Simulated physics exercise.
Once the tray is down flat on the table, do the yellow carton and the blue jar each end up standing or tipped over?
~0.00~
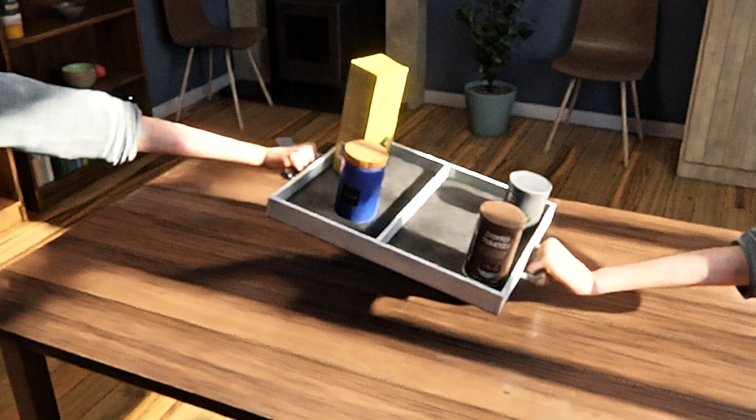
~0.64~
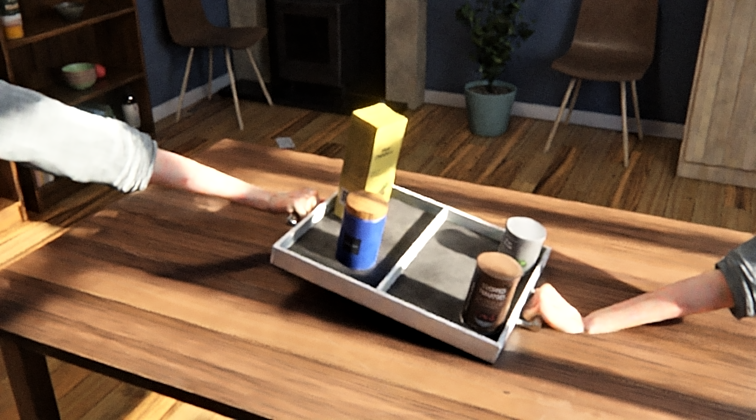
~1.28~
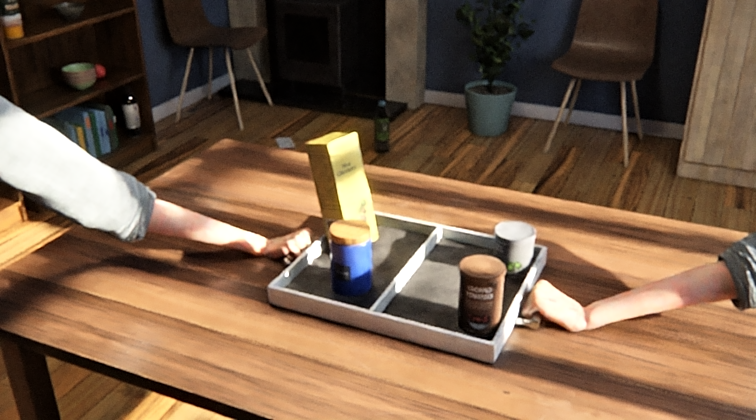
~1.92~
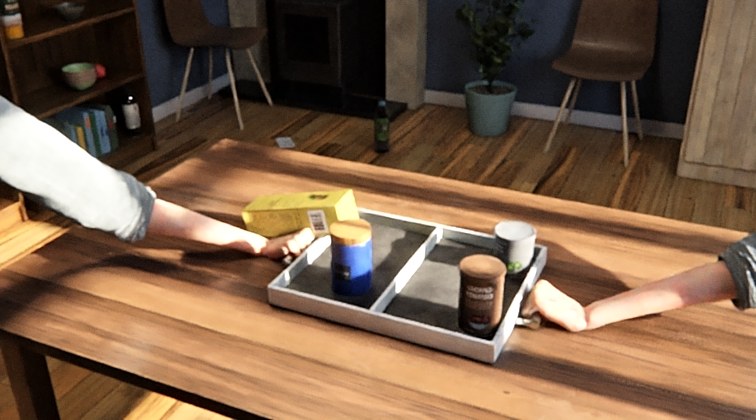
The yellow carton tips over and ends on its side off the tray. The blue jar stays upright on the tray.
